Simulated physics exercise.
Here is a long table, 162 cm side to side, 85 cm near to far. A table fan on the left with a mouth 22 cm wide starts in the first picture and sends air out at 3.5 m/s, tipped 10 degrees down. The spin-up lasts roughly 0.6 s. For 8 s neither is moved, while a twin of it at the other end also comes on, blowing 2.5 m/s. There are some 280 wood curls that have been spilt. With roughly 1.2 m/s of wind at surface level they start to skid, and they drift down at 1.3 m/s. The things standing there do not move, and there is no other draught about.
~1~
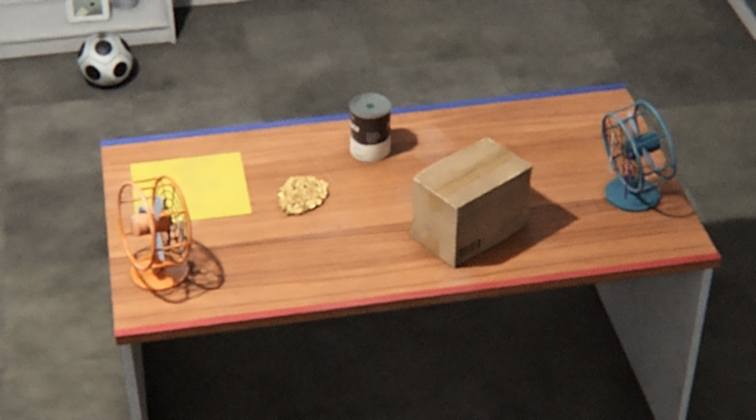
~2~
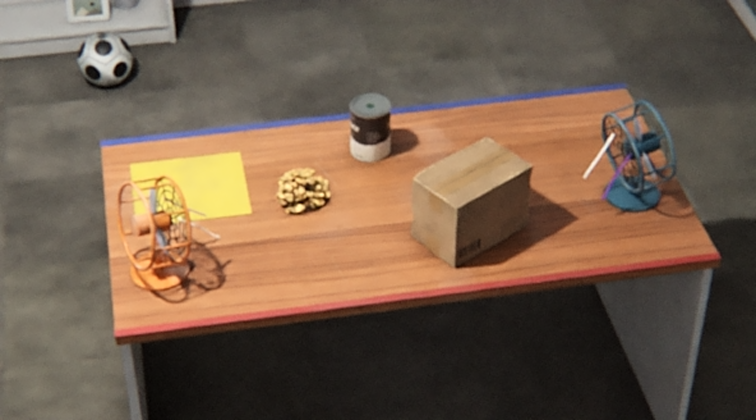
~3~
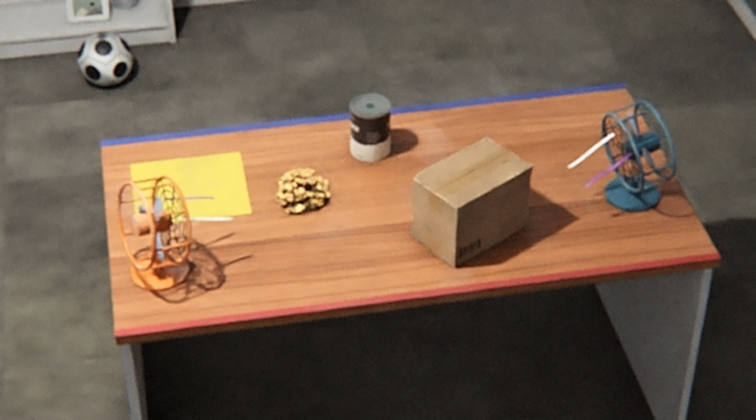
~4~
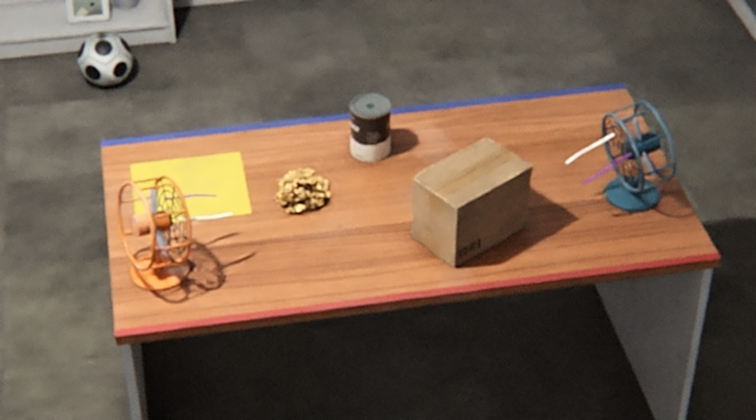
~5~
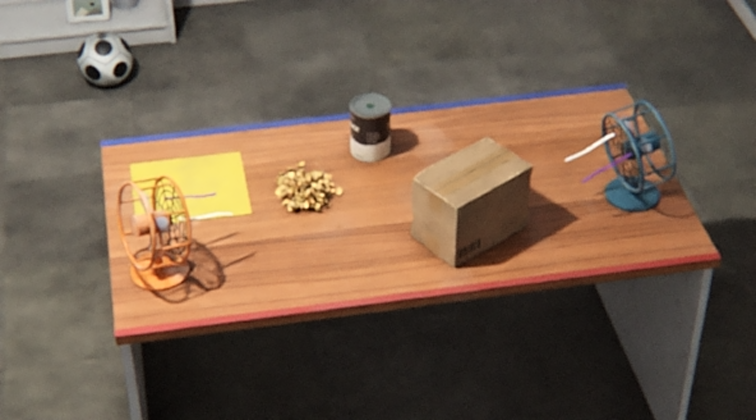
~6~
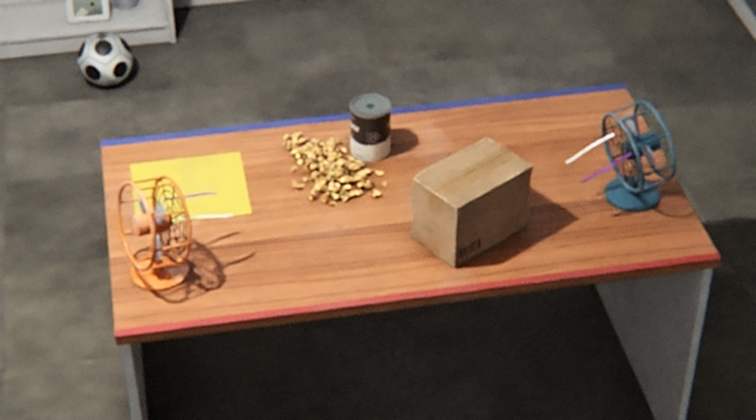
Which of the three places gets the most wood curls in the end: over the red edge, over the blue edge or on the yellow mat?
The blue one.
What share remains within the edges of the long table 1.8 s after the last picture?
I'd put it near 0 per cent at that time.
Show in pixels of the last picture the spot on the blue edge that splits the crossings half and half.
Median crossing, approx. (346, 115).
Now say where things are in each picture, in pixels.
In the first frame, the middle of the wood curls is near (302, 197), none has stirred yet, the mouth of the table fan is at (154, 223) and that of the second one at (639, 147).
In the second frame, the middle of the wood curls is near (301, 191), none has stirred yet, the yellow mat is centred on (190, 189), the red edge is centred on (427, 297) and the blue edge is centred on (369, 112).
In the third frame, the middle of the wood curls is near (301, 191), about 1 % have left their places, the top of a tin is at (370, 105) and the top of a box is at (472, 171).
In the fourth frame, the middle of the wood curls is near (301, 191) and about 1 % have left their places.
In the fifth frame, the middle of the wood curls is near (301, 188), the farthest in sight from the table fan is at (320, 175) and about 40 % have left their places.
In the sixth frame, the middle of the wood curls is near (332, 170), the farthest in sight from the table fan is at (338, 143) and about 95 % have left their places.
Then, 0.8 s after the last picture, 0 % are on the yellow mat, 0 % over the red edge and 100 % over the blue edge; 97 % are gone or lie where they will stay.
Then, 1.8 s after the last picture, 0 % are on the yellow mat, 0 % over the red edge and 100 % over the blue edge; 100 % are gone or lie where they will stay.
Then, 3.6 s after the last picture, 0 % are on the yellow mat, 0 % over the red edge and 100 % over the blue edge; 100 % are gone or lie where they will stay.
Then, 7.2 s after the last picture, at the end, 0 % are on the yellow mat, 0 % over the red edge and 100 % over the blue edge.
